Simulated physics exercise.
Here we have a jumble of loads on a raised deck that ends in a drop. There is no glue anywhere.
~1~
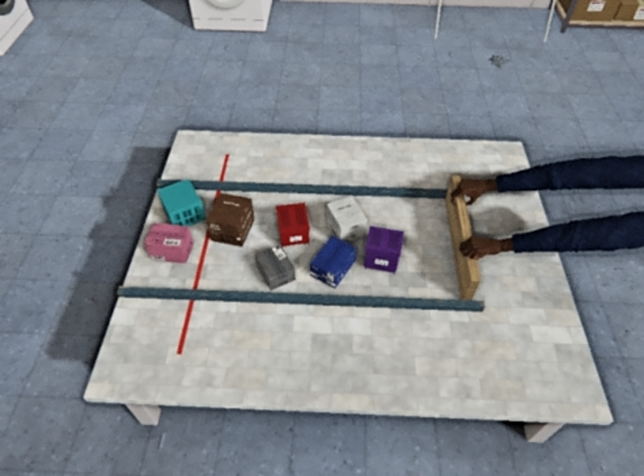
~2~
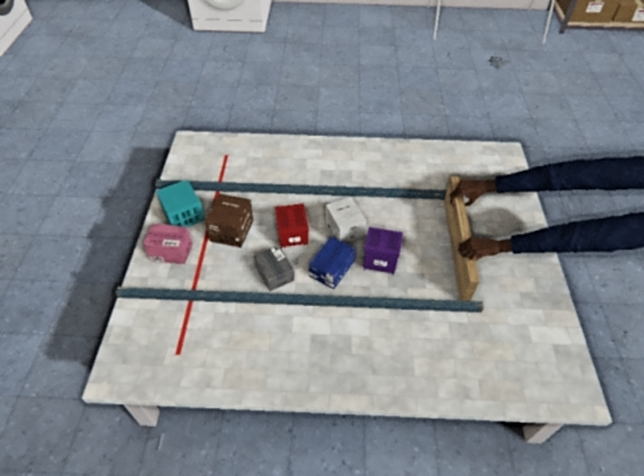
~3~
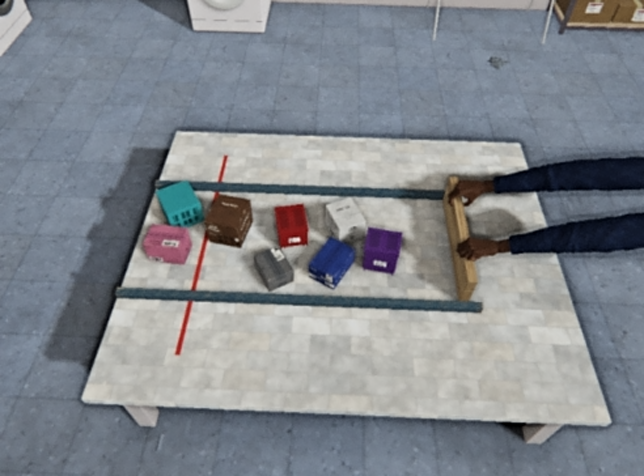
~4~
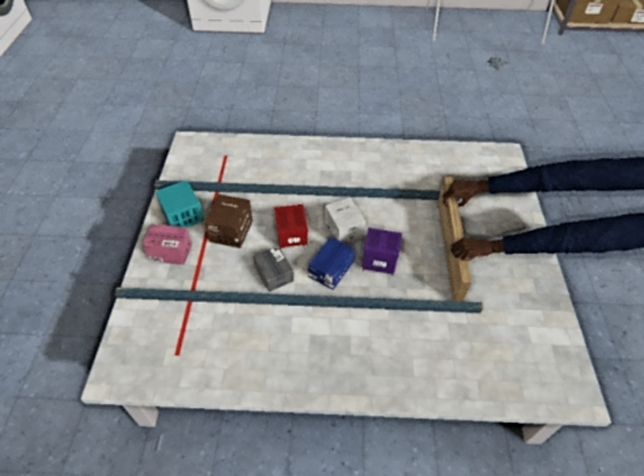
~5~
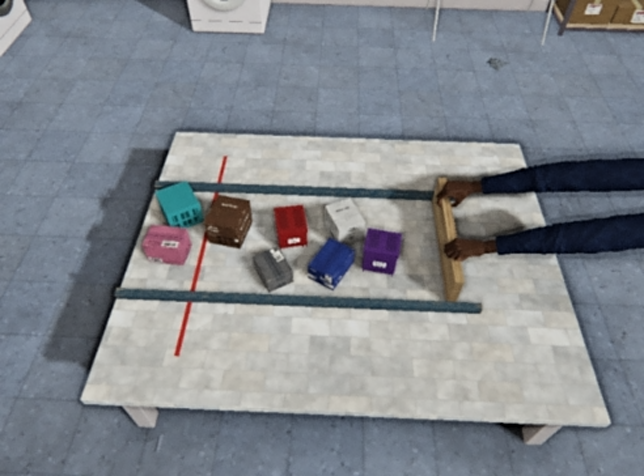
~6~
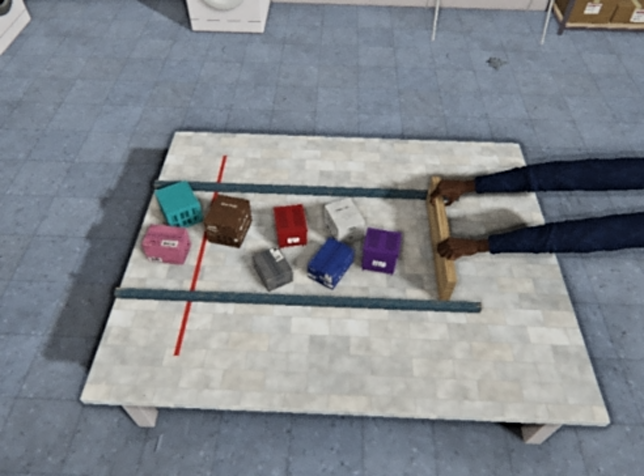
Two hands sliding a wooden plank slightly left between rails on a table, with the coloured boxes ahead staying nearly still.
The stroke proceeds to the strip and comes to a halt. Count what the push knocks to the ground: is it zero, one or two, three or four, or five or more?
Three or four.
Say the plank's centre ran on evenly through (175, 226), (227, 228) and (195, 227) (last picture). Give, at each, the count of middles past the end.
Taking the three positions in turn, the counts come to 6, 2 and 4.
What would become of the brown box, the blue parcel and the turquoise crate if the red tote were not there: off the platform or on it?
Here's how it goes: The brown box is still up there, the blue parcel is still up there, and the turquoise crate ends up down.
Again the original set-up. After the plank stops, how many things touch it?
The answer is 2.
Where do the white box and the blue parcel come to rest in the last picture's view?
Listed as asked: First (193, 214), and then (147, 260).
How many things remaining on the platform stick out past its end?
The number is 0.
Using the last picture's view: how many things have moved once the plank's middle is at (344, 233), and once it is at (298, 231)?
4 at one spot and 6 at the other.
A little later, none off yet; pink parcel at rest near (167, 245); turquoise crate at rest near (179, 206); brown box at rest near (229, 221).
Next, none off yet; pink parcel at rest near (167, 245); turquoise crate shifted a little near (173, 205); brown box shifted a little near (208, 221).
When it is over, the number that fall off is three or four; down, grey parcel, brown box, turquoise crate and pink parcel.
